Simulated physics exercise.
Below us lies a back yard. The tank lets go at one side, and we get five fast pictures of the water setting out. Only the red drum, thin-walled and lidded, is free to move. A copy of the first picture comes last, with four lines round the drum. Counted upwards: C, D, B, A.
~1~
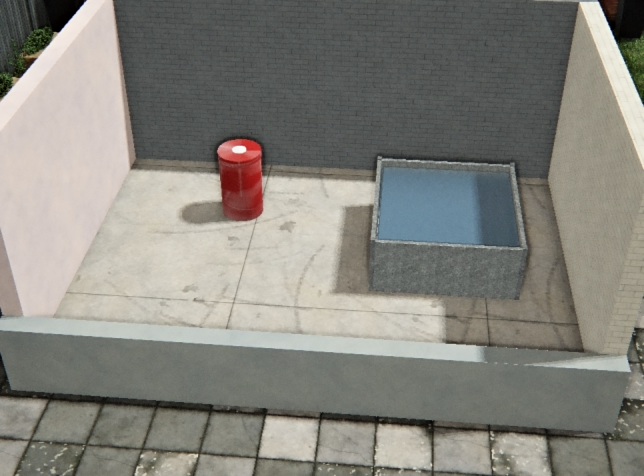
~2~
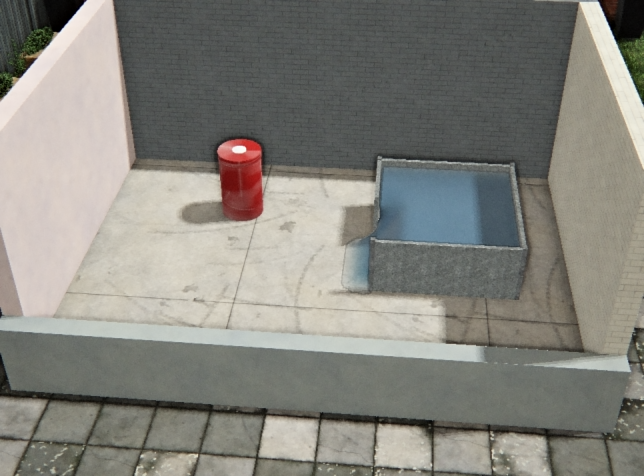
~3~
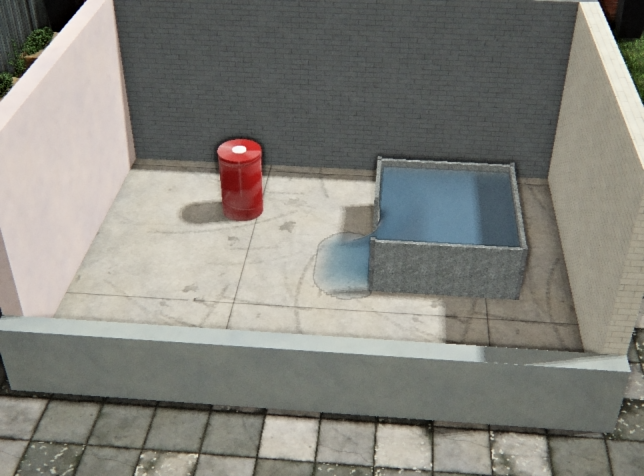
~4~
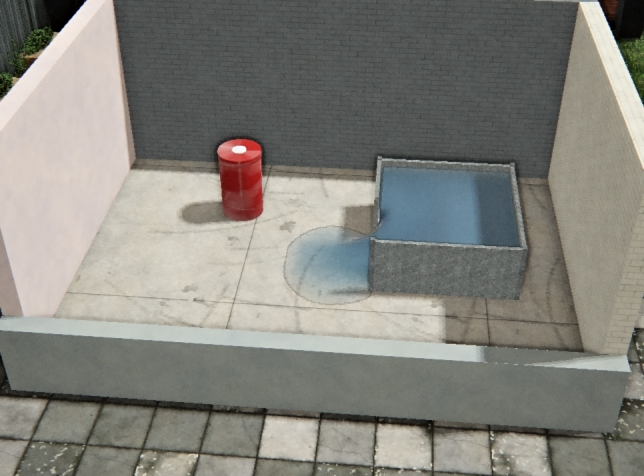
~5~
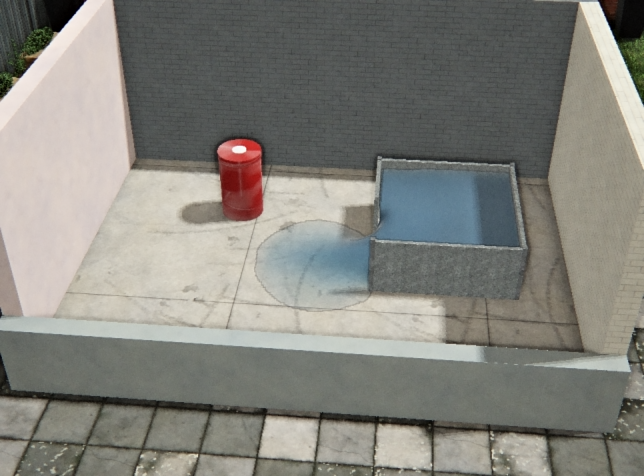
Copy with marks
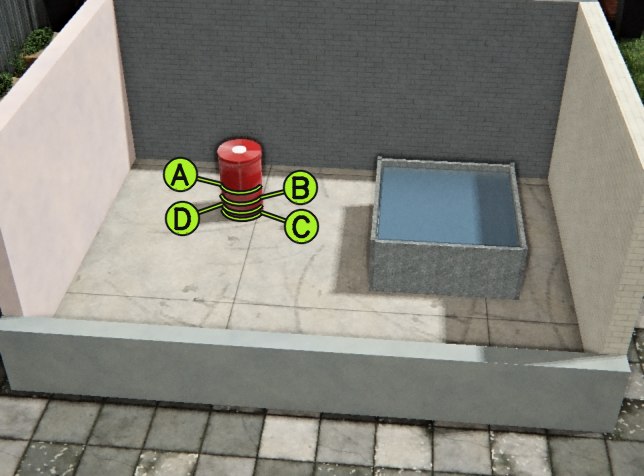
We see a walled yard with a red drum on the left and a water-filled tank on the right; water comes out of the tank's left side and spreads leftward across the paving, while the drum stays still.
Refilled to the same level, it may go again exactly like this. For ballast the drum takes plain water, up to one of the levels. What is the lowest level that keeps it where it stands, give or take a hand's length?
Level D just does it.
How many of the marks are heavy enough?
Three of the four.
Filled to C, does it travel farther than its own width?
Yes, it does.
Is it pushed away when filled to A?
No, that is safe.
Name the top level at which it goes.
It is C.
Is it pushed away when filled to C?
Yes, it does.
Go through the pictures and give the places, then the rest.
Lid of the red drum at (239, 150); tank full, its middle at (446, 206), in the first picture.
In the second picture, 2 % of the ground wet, in view closest to the drum at (361, 240).
In the third picture, 4 % of the ground wet, in view closest to the drum at (331, 241).
In the fourth picture, 6 % of the ground wet, in view closest to the drum at (312, 232).
Lid of the red drum at (239, 150); 9 % of the ground wet, in view closest to the drum at (288, 230), in the fifth picture.
On the marked copy, A at (238, 192); B at (238, 204); C at (239, 219); D at (239, 213); from the bottom up C, D, B, A.
With A, it does not move.
With B, it does not move.
With C, it is pushed about 3 times its own width away.
With D, it shifts by a finger or two and stays.
